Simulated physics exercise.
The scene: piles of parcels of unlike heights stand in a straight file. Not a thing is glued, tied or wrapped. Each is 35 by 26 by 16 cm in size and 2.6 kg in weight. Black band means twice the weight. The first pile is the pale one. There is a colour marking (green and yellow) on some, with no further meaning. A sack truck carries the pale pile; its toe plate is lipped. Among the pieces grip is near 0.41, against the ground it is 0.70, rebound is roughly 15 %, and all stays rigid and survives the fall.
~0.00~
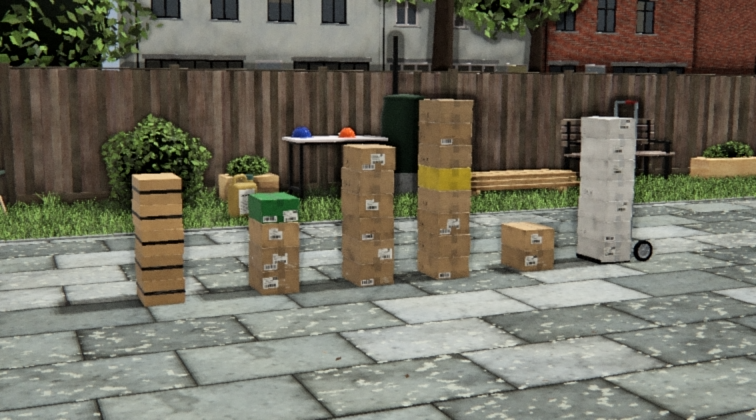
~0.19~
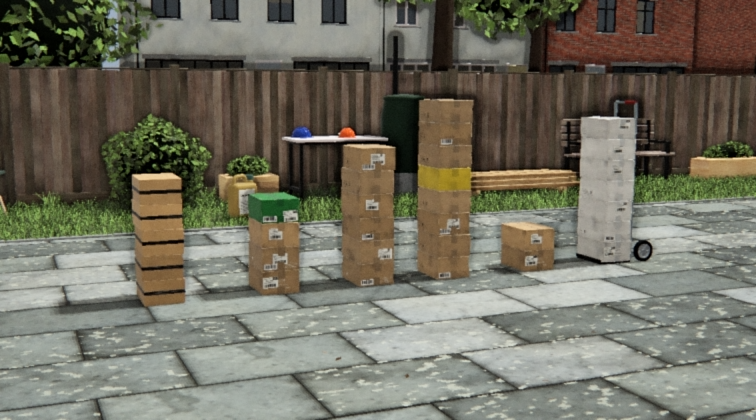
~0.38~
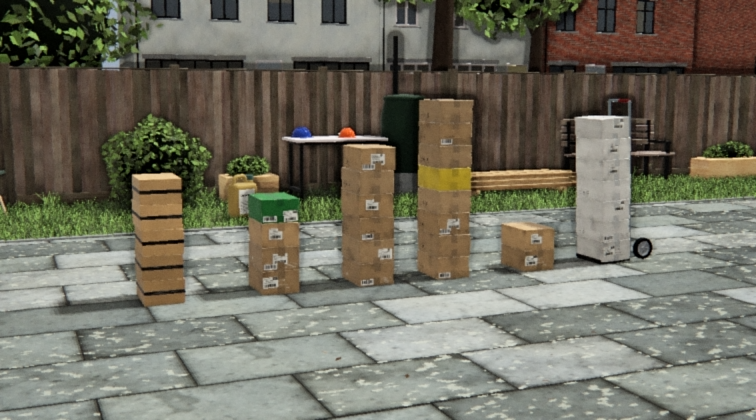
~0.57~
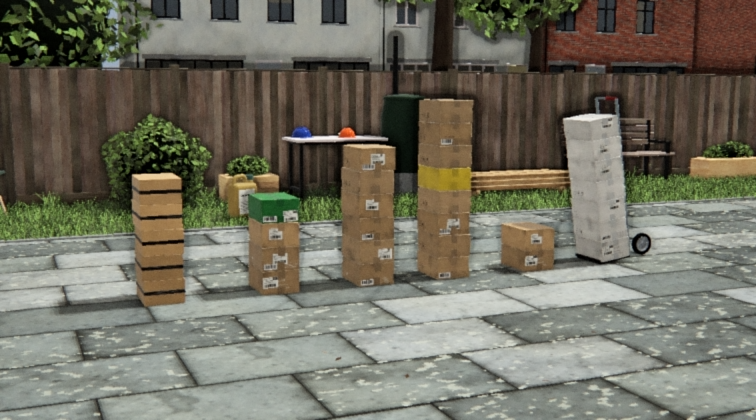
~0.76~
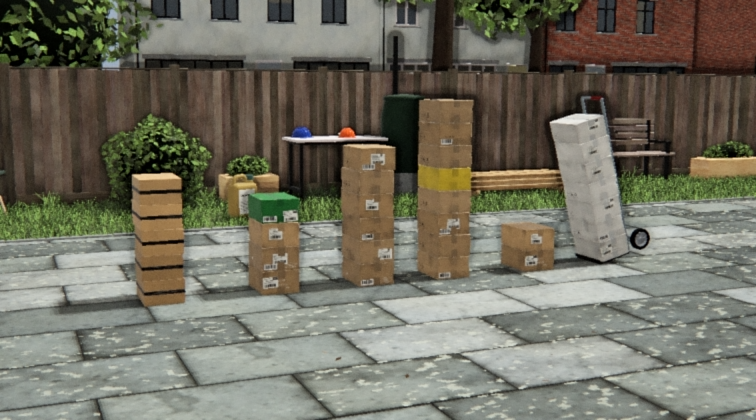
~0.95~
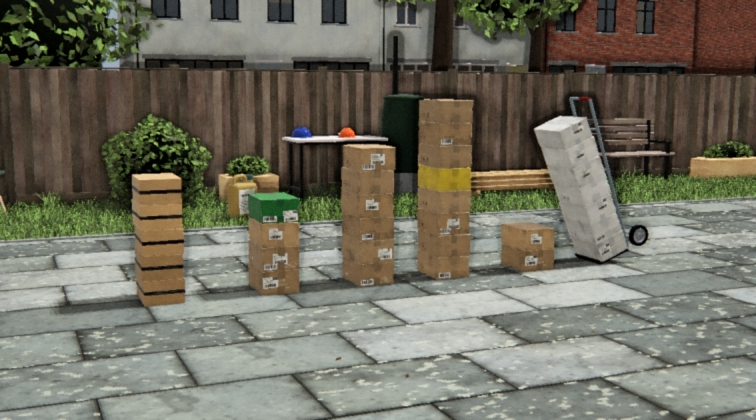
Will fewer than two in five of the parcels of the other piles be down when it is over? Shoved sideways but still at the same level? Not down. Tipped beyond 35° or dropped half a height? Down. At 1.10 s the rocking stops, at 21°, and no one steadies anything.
Yes.
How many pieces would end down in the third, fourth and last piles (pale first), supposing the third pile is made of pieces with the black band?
Down at the end: Third pile 0, fourth pile 0, last pile 0.
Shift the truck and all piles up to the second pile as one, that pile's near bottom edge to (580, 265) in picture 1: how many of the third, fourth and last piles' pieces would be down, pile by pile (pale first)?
Down per pile: Third 0, fourth 0, last 0.
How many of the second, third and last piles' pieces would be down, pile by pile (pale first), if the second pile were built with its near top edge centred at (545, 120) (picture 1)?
The tally would be second 7, then third 8, then last 0.
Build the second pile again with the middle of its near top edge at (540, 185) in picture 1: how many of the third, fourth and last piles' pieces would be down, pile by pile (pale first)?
Counts down - third: 0; fourth: 0; last: 0.
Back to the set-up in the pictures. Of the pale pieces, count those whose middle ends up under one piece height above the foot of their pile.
Count: 4.
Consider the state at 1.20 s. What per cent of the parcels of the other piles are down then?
0 per cent.
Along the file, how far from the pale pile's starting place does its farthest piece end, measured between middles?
About 120 cm along.
Around 1.04 s, 0 of the pale pile down; none of the 25 other parcels down.
Around 1.20 s, 7 of the pale pile down; none of the 25 other parcels down.
Around 1.62 s, 7 of the pale pile down; none of the 25 other parcels down, 7 disturbed; yellow parcel displaced 16 mm.
Finally (2.2 s), 7 of the pale pile down; none of the 25 other parcels down, 4 disturbed; yellow parcel unmoved; green parcel unmoved. That is 0 per cent. Seen by the last camera, middles, yellow parcel near (442, 177), green parcel near (273, 208).
